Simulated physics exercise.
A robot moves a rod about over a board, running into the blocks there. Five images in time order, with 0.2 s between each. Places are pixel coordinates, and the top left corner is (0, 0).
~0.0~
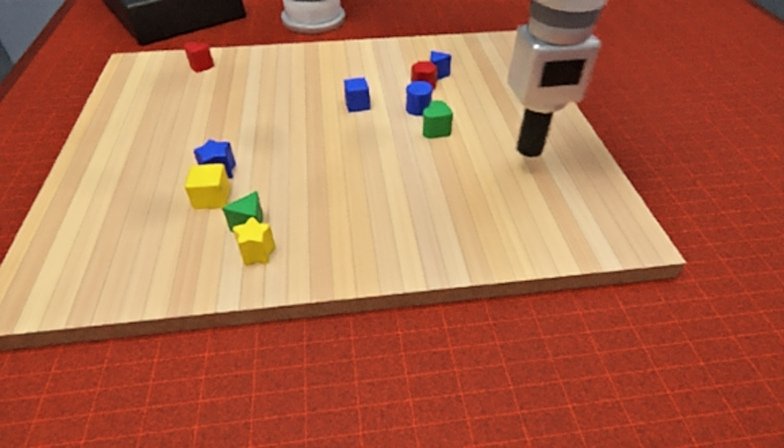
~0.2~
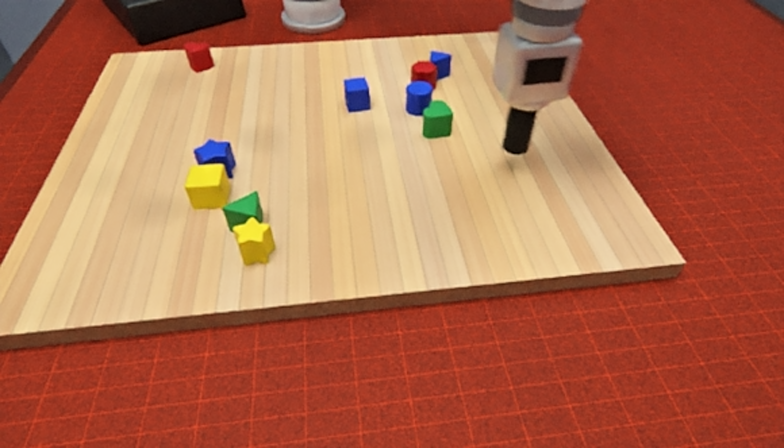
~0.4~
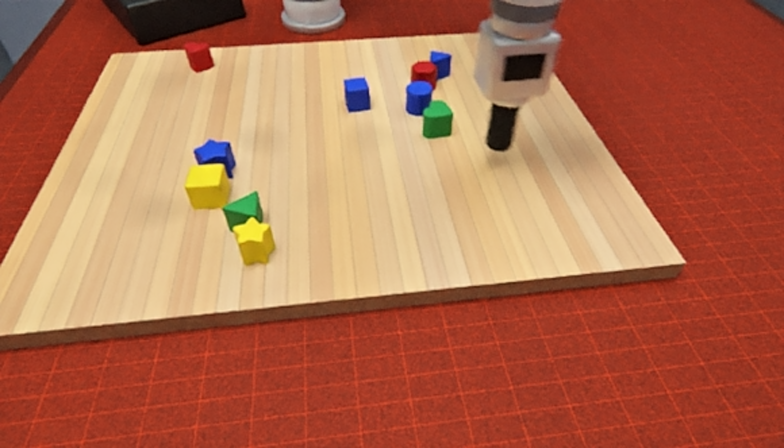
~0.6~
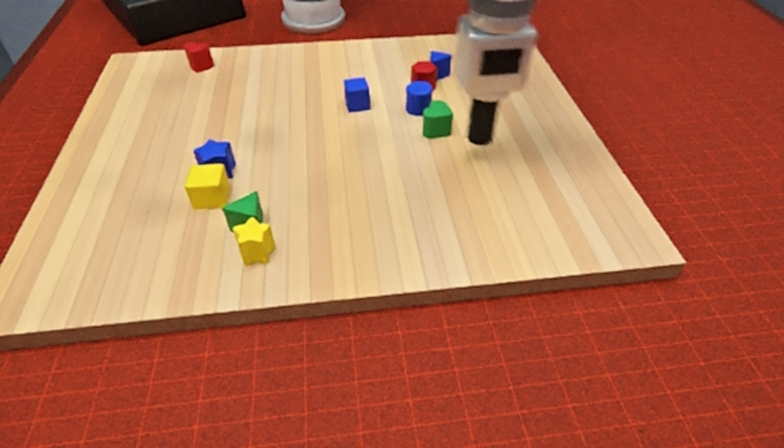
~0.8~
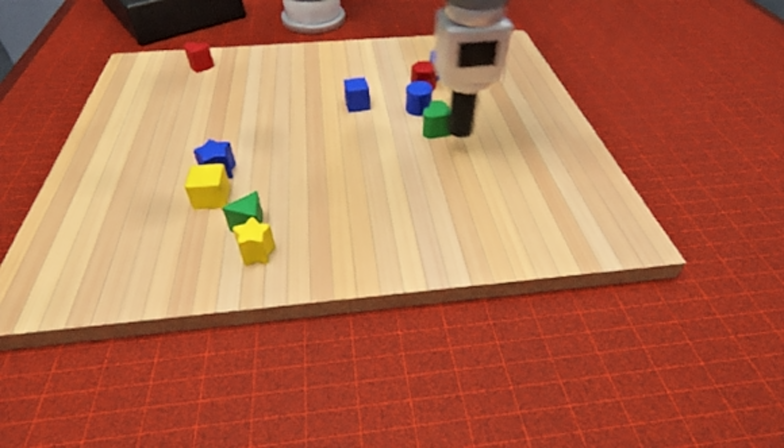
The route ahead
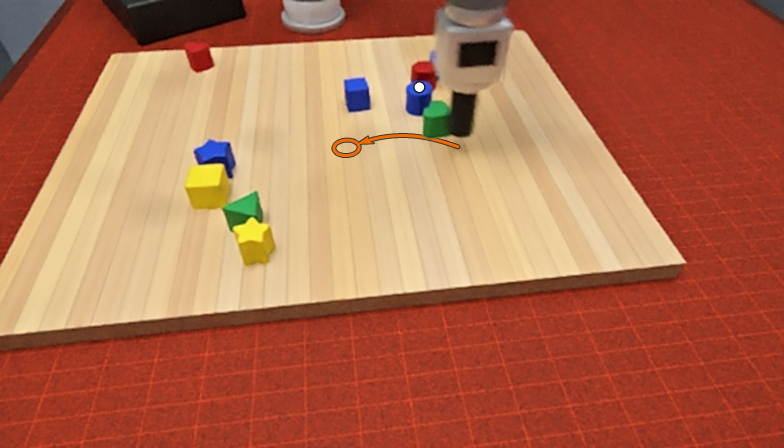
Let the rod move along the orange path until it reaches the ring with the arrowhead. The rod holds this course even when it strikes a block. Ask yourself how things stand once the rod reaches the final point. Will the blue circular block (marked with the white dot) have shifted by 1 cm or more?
Going by the path, no.
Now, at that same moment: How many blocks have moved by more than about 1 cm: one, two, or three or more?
One block, no more.
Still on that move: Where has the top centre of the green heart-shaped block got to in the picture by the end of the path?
It ends at (423, 100).
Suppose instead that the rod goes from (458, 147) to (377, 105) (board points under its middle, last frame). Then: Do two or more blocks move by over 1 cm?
That would be a yes.
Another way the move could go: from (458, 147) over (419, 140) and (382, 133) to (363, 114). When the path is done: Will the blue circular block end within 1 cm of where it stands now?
Yes, it checks out.
The drawn path runs from (458, 147) over (421, 137) and (383, 137) to (347, 148); the dot is on the blue circular block.
On the path given first. One third of the way, rod at (421, 120); green heart-shaped block at (423, 100), turned 40° clockwise.
Two thirds of the way, rod at (381, 121); green heart-shaped block at (423, 100), turned 40° clockwise.
At the end, rod at (345, 131); blue circular block not moved; green heart-shaped block at (423, 100), turned 40° clockwise.
